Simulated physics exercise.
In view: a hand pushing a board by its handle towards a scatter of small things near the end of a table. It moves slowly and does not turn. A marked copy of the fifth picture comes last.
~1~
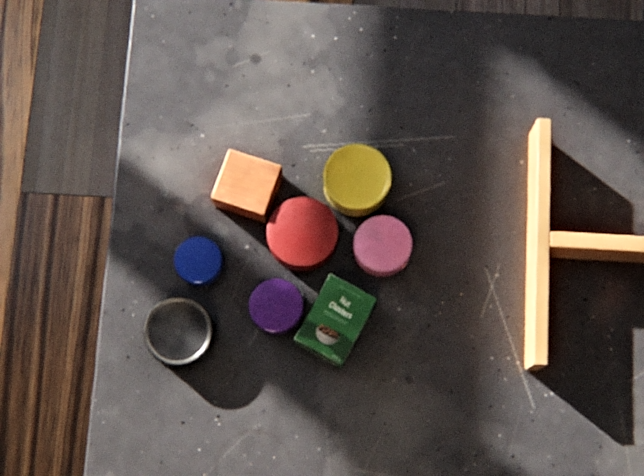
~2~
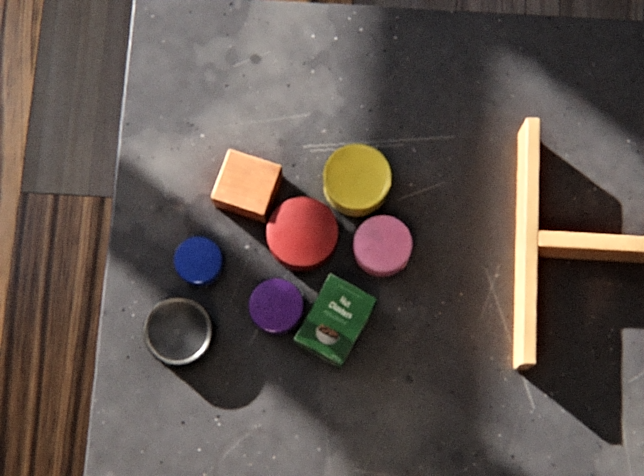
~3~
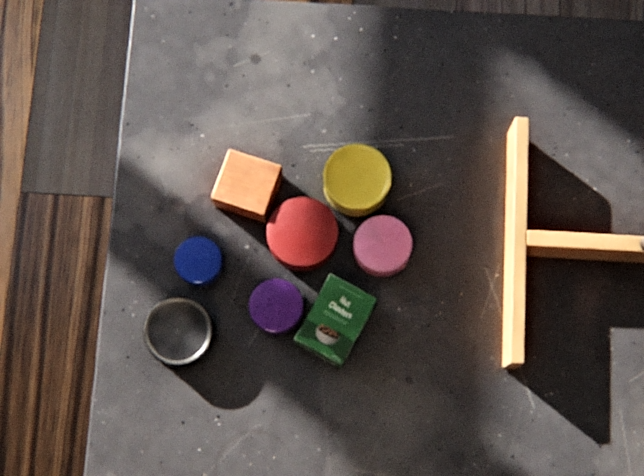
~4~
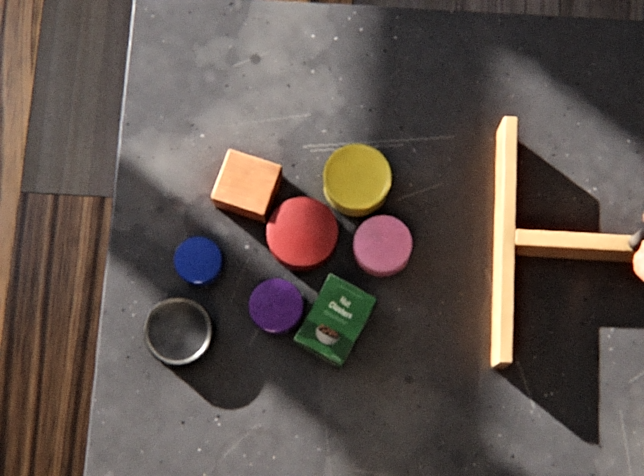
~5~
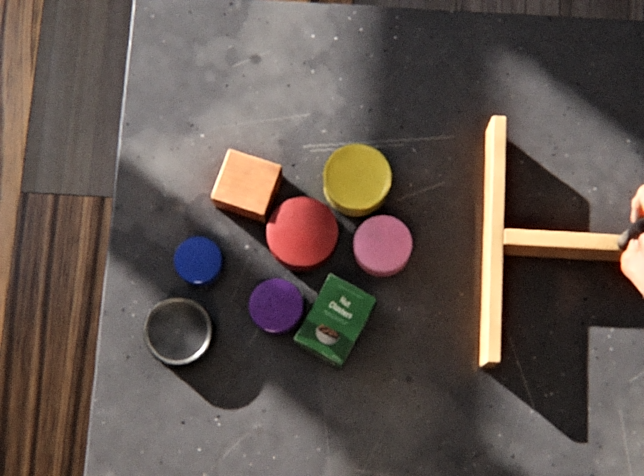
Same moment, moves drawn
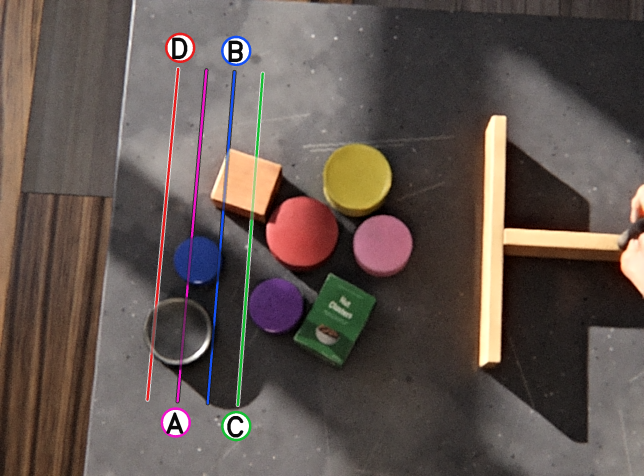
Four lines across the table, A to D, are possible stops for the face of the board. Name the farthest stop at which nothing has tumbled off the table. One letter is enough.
C is the last safe line.
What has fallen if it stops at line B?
It is the blue pot.
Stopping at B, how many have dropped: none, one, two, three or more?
One.
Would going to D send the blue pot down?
Yes.
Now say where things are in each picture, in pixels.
Green packet (336, 321); orange block (248, 186); black jar (180, 333), in the first frame.
Board (532, 238); yellow tub (357, 181), in the second frame.
Board (520, 237); blue pot (199, 263), in the third frame.
Board (508, 237); purple pot (276, 307), in the fourth frame.
Board (497, 236); orange block (248, 186); black jar (180, 333); yellow tub (357, 181), in the fifth frame.
On the marked copy, A at (192, 230); B at (222, 232); C at (251, 234); D at (163, 229).
With C. Early on, board (408, 231); pink tin (369, 245); black jar (180, 333).
Further on, board (319, 226); blue pot (163, 268); black jar (170, 335).
At the end, board (255, 222); blue pot (116, 275); black jar (131, 346); nothing has fallen.
As for the rest, A drops the orange block, black jar, blue pot and red tin; B drops the blue pot; D drops the purple pot, orange block, black jar, blue pot and red tin.
